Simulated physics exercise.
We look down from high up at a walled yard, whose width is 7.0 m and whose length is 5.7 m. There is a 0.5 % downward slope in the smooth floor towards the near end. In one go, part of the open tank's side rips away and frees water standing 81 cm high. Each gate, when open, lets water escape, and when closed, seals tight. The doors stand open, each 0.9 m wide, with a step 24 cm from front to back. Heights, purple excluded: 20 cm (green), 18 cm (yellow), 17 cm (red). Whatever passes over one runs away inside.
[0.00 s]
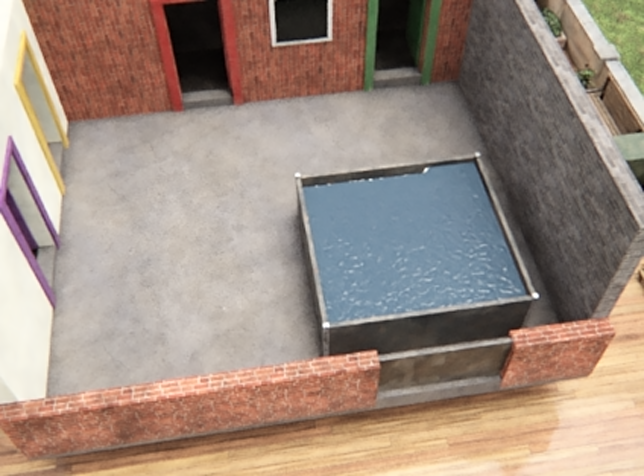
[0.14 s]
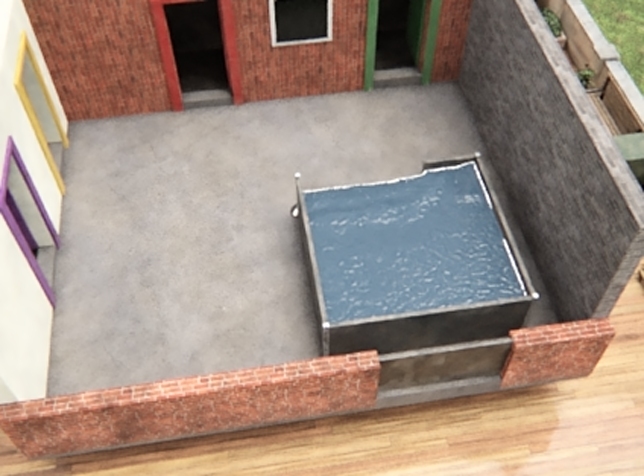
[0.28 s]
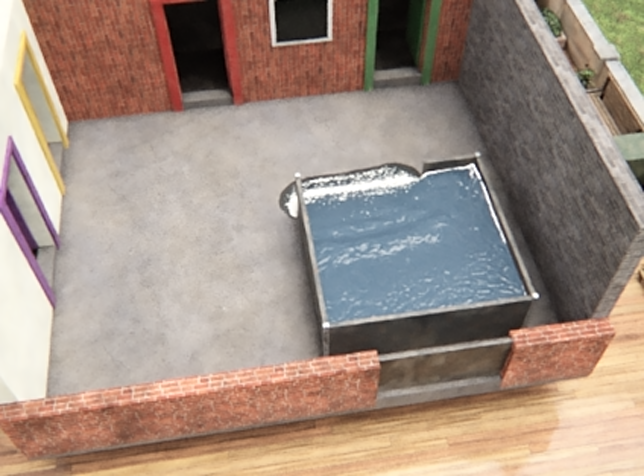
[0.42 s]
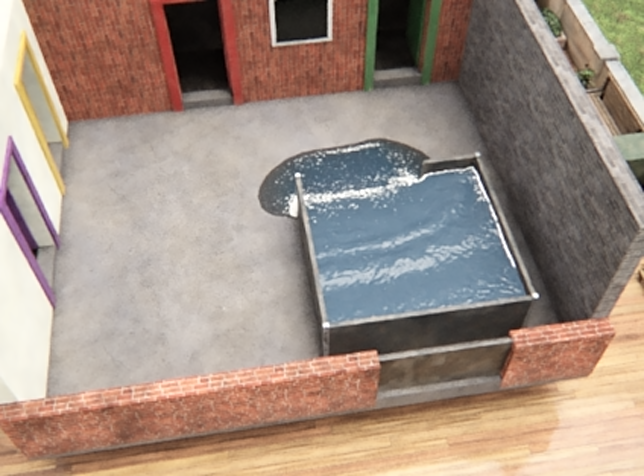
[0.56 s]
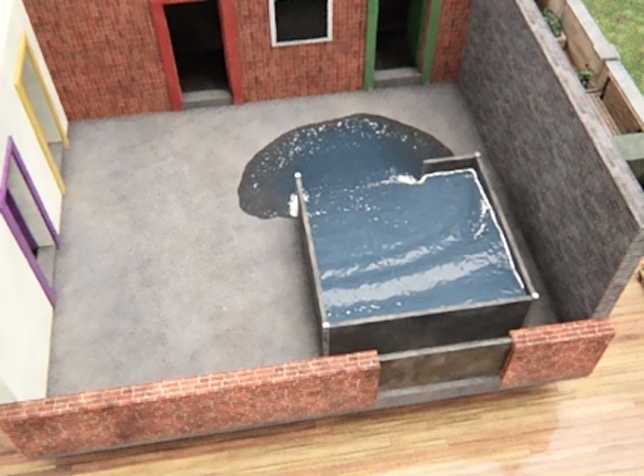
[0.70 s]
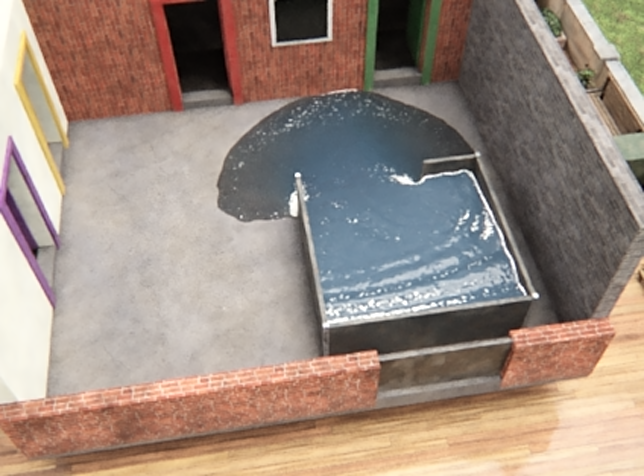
Walled brick yard with coloured doorways, water pouring from the far side of an open tank and spreading across the grey floor.
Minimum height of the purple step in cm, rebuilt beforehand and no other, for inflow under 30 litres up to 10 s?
7 cm.
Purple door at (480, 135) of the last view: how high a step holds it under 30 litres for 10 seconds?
You'd want it roughly 15 cm high.
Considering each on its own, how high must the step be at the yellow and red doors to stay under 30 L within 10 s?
Roughly 29 cm for the yellow door and roughly 22 cm for the red door.
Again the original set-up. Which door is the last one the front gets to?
The purple one.
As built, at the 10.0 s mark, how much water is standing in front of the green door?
Some 11.0 cm.
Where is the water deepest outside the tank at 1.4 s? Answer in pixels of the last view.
Check close to (327, 105).
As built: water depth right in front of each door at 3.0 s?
Depths in cm: Green 31, purple 1, yellow 35, red 24.
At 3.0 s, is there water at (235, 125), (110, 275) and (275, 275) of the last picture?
Status: Submerged / clear / clear.
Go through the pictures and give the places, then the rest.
The first frame shows the open tank at (408, 236) is whole and still, 81 cm deep; the purple door at (34, 231) is dry.
In the second frame, water pours out on the far side and has run 0.3 m, to a hidden place; about 6 cm deep outside, 81 cm at the back.
In the third frame, the front is at a hidden place, 0.8 m from the gap on the far side; 1.4 m2 of floor is wet, 81 cm left at the back.
In the fourth frame, the front is at (362, 145), 1.4 m from the gap on the far side; 3.1 m2 of floor is wet, 81 cm left at the back.
In the fifth frame, the gap is on the far side, the front 2.0 m out at (348, 119); the back of the open tank holds 80 cm.
In the sixth frame, water pours out on the far side and has run 2.7 m, to (325, 96); about 6 cm deep outside, 72 cm at the back; the purple door at (34, 231), 4.7 m from the gap, is still 2.8 m from the nearest water.
After 1.4 s water covers 35 % of the floor, deepest (51 cm) near (327, 105); it has not reached the purple door.
After 3.0 s water covers 50 % of the floor, deepest (46 cm) near (68, 126); it has not reached the purple door.
After 10.0 s water covers 100 % of the floor, deepest (22 cm) near (284, 395); 9 cm at the purple door, 1 litre in over its 12 cm step.
At the purple door as built, the water arrived by 3.1 s and peaked near 12 cm at 6.0 s.
With a step of 6 cm, 46 litres would have come in within the 10 s; with 8 cm, 21 litres. So under 30 litres takes about 7 cm.
